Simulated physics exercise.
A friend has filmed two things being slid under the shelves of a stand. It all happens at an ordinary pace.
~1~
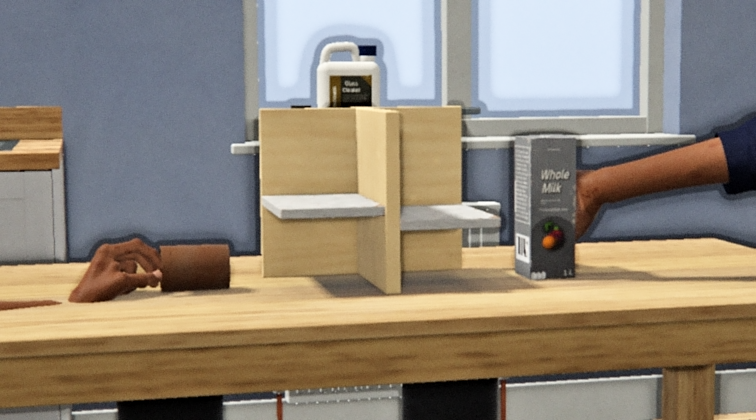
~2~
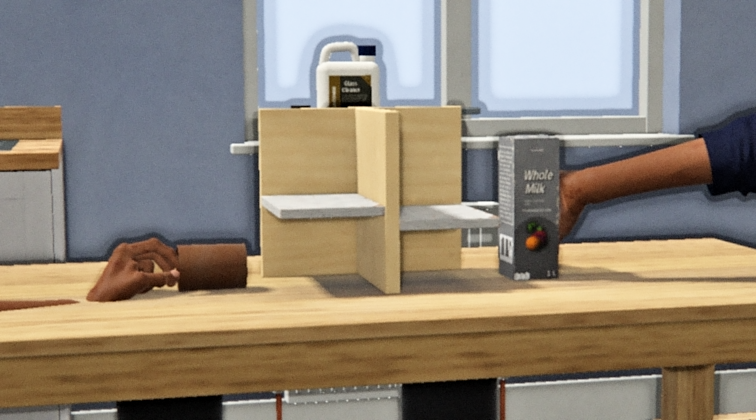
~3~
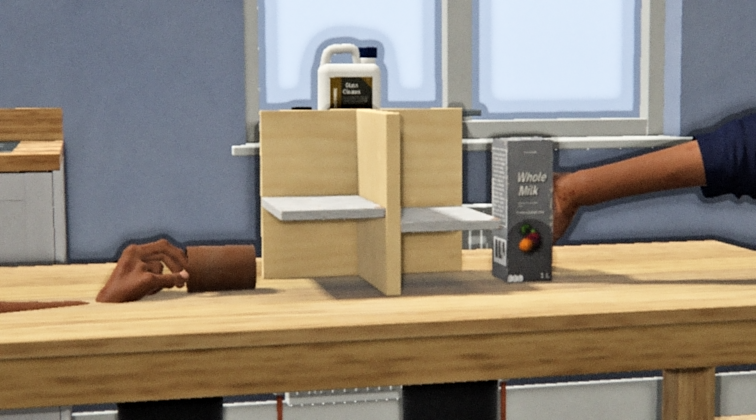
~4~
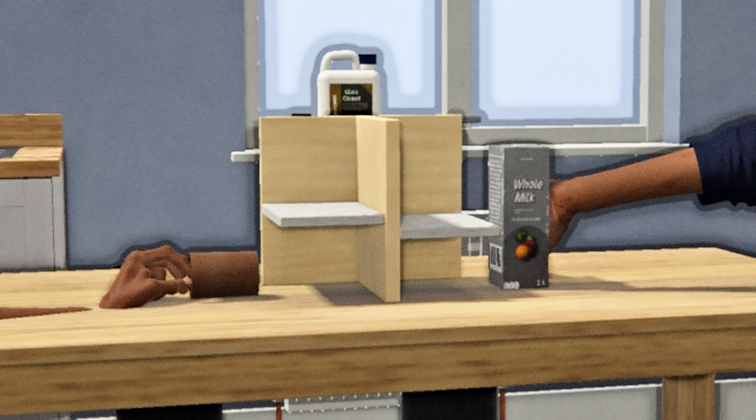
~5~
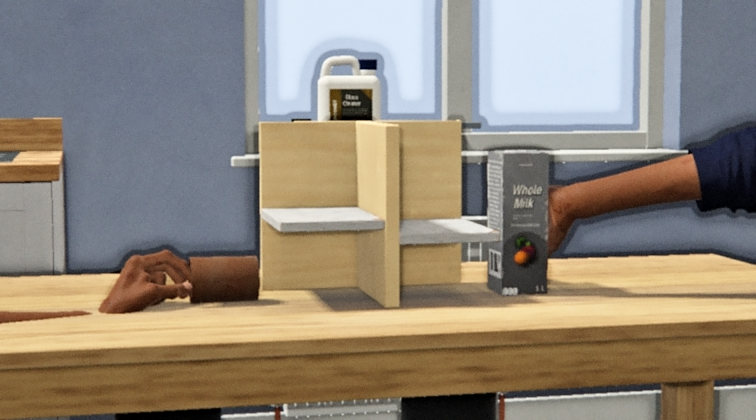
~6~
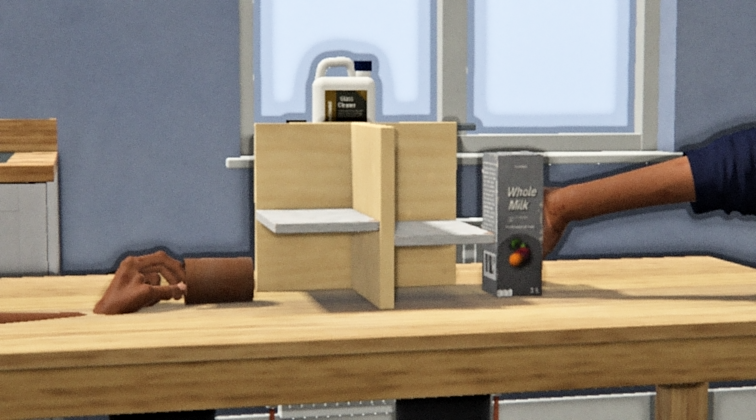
The clip opens on a wooden stand with pale shelves and a white jug on top, a hand on either side. The left hand slides a brown beaker rightward while the right hand slides a grey milk carton leftward, both moving a short way, then barely shifting as the view drifts slightly.
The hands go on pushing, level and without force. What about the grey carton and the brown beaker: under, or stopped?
As it turns out, the grey carton stops at the shelf, the brown beaker goes under.
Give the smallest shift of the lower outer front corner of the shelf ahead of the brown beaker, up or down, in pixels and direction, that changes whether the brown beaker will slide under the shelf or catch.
About 32 pixels down.
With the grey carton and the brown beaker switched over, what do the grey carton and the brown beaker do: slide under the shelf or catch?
The grey carton is stopped and the brown beaker fits.
Then, 0.24 s on from there, grey carton sliding up to the opening near (500, 224); brown beaker sliding up to the opening near (232, 281).
Then, 0.46 s on from there, grey carton stopped at the opening near (499, 224); brown beaker part of the way in near (266, 280).
Then, 0.64 s on from there, grey carton stopped at the opening near (499, 224); brown beaker all the way in near (293, 279).
In the end, the grey carton catches on the edge, near (499, 224); the brown beaker slides in, near (306, 278).
